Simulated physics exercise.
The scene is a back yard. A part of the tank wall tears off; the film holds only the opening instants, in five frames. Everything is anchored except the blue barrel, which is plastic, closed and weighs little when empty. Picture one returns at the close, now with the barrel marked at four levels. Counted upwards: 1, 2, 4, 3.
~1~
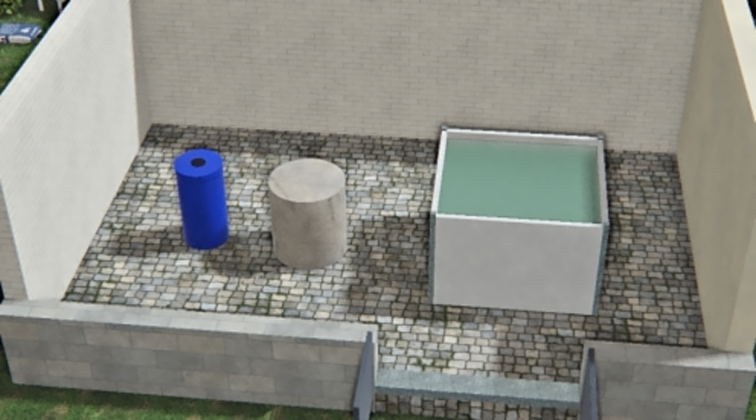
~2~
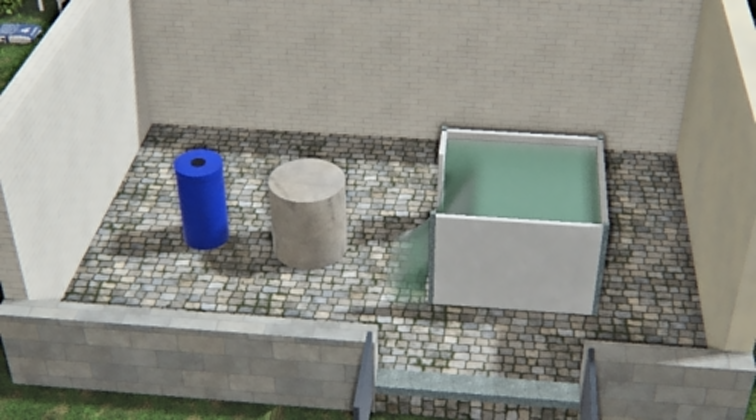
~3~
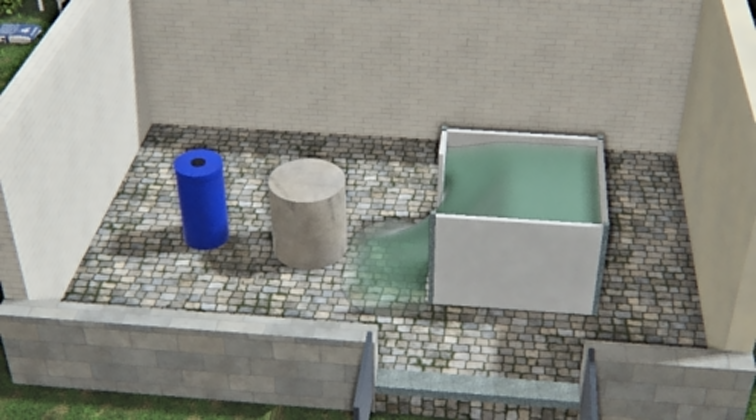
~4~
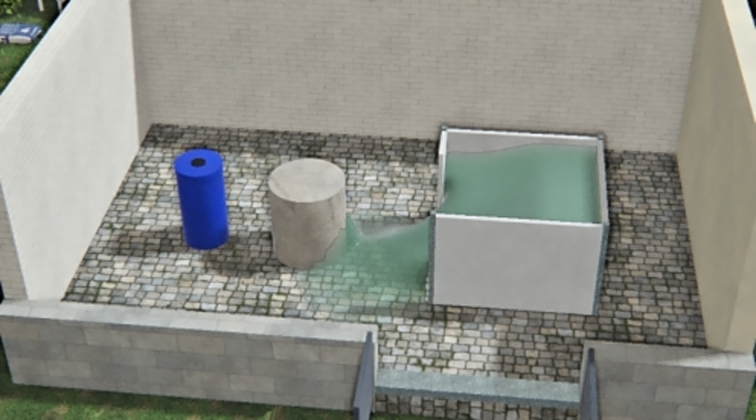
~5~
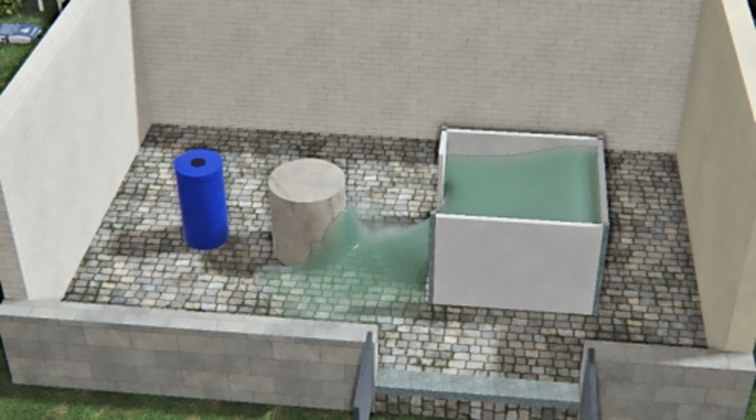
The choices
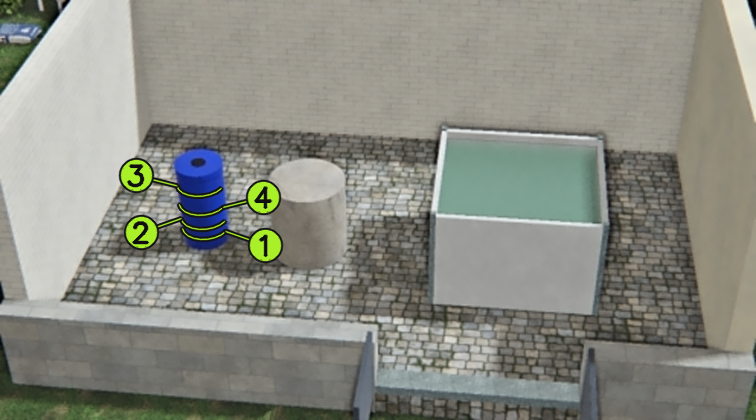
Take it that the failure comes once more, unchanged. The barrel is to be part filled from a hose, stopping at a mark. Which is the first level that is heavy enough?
Mark 1 just does it.
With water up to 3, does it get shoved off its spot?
No, not at all.
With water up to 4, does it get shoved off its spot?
No, not at all.
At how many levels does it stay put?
All of them.
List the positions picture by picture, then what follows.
The first frame shows lid of the blue barrel at (198, 163); tank full, its middle at (520, 182); open gate at (480, 337).
In the second frame, 2 % of the ground under water, its edge towards the barrel at (400, 243).
In the third frame, 5 % of the ground under water, its edge towards the barrel at (357, 271).
In the fourth frame, 8 % of the ground under water, its edge towards the barrel at (312, 278).
The fifth frame shows lid of the blue barrel at (198, 163); 11 % of the ground under water, its edge towards the barrel at (272, 268).
In lime, 1 at (200, 239); 2 at (199, 229); 3 at (195, 196); 4 at (197, 215); from the bottom up 1, 2, 4, 3.
Choosing 1, it does not move.
Choosing 2, it does not move.
Choosing 3, it does not move.
Choosing 4, it does not move.
